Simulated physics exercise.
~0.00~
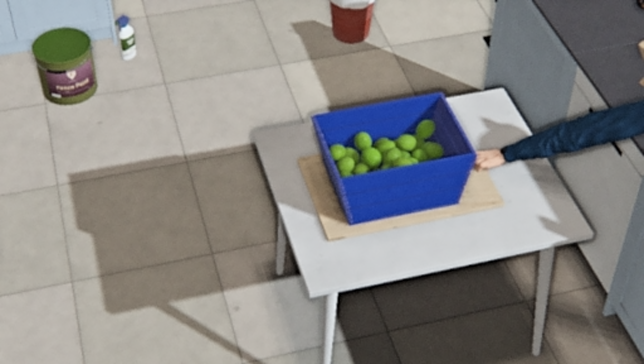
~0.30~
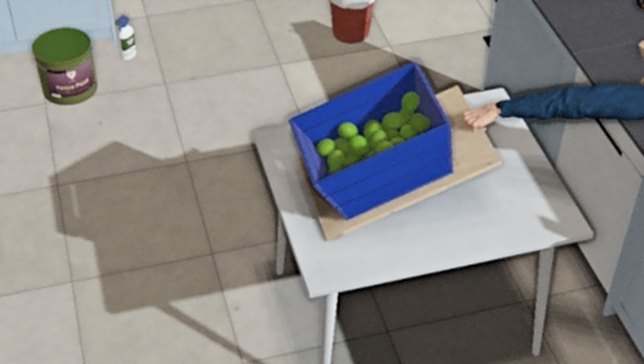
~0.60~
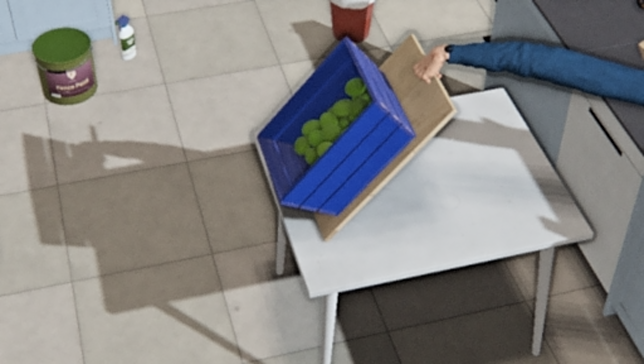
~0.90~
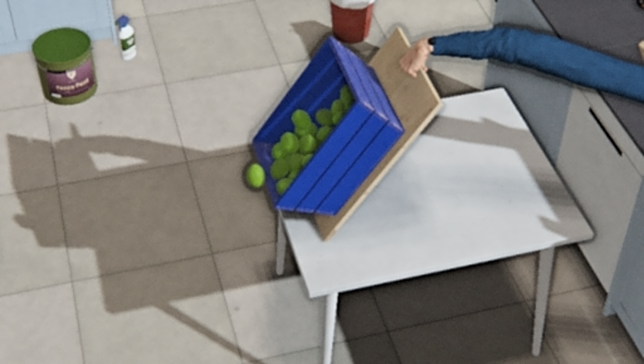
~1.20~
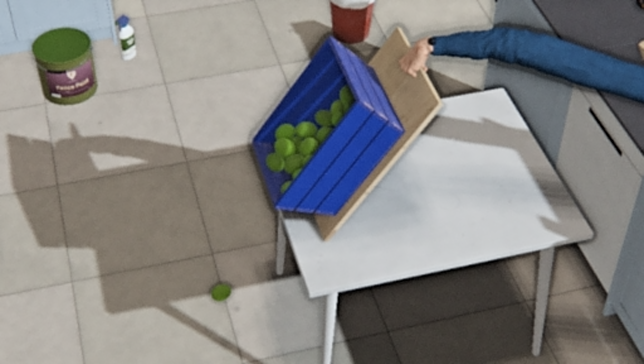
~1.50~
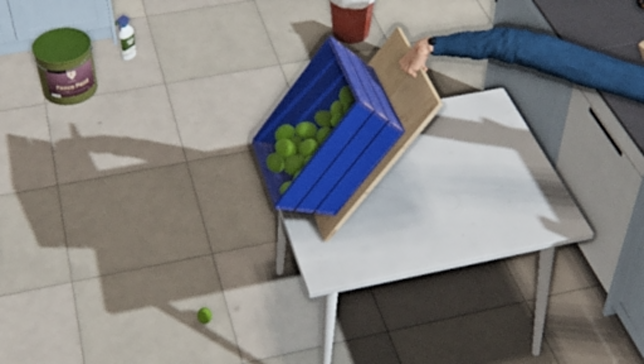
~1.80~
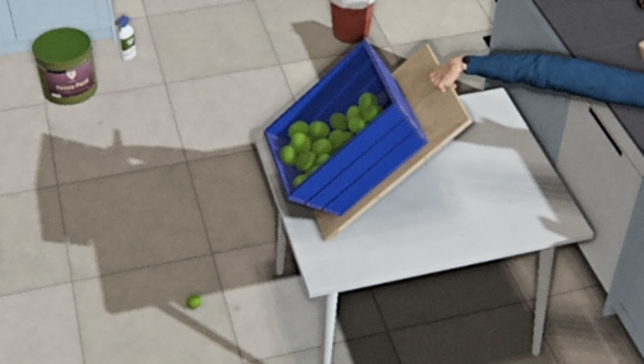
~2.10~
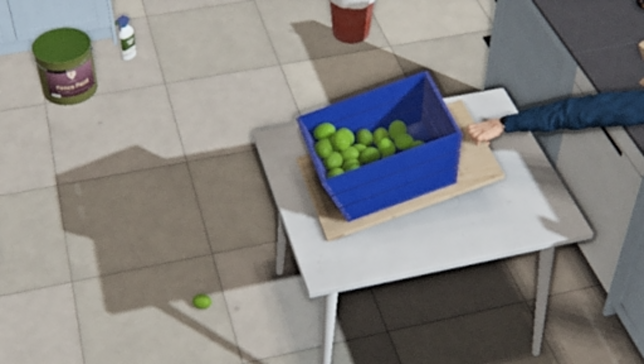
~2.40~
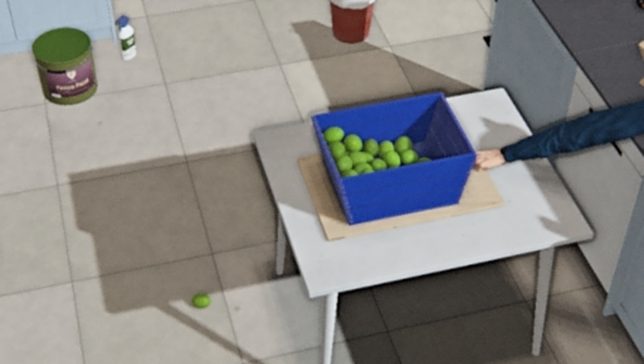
A hand tilts a blue basket of limes, one drops out, and it lowers again.
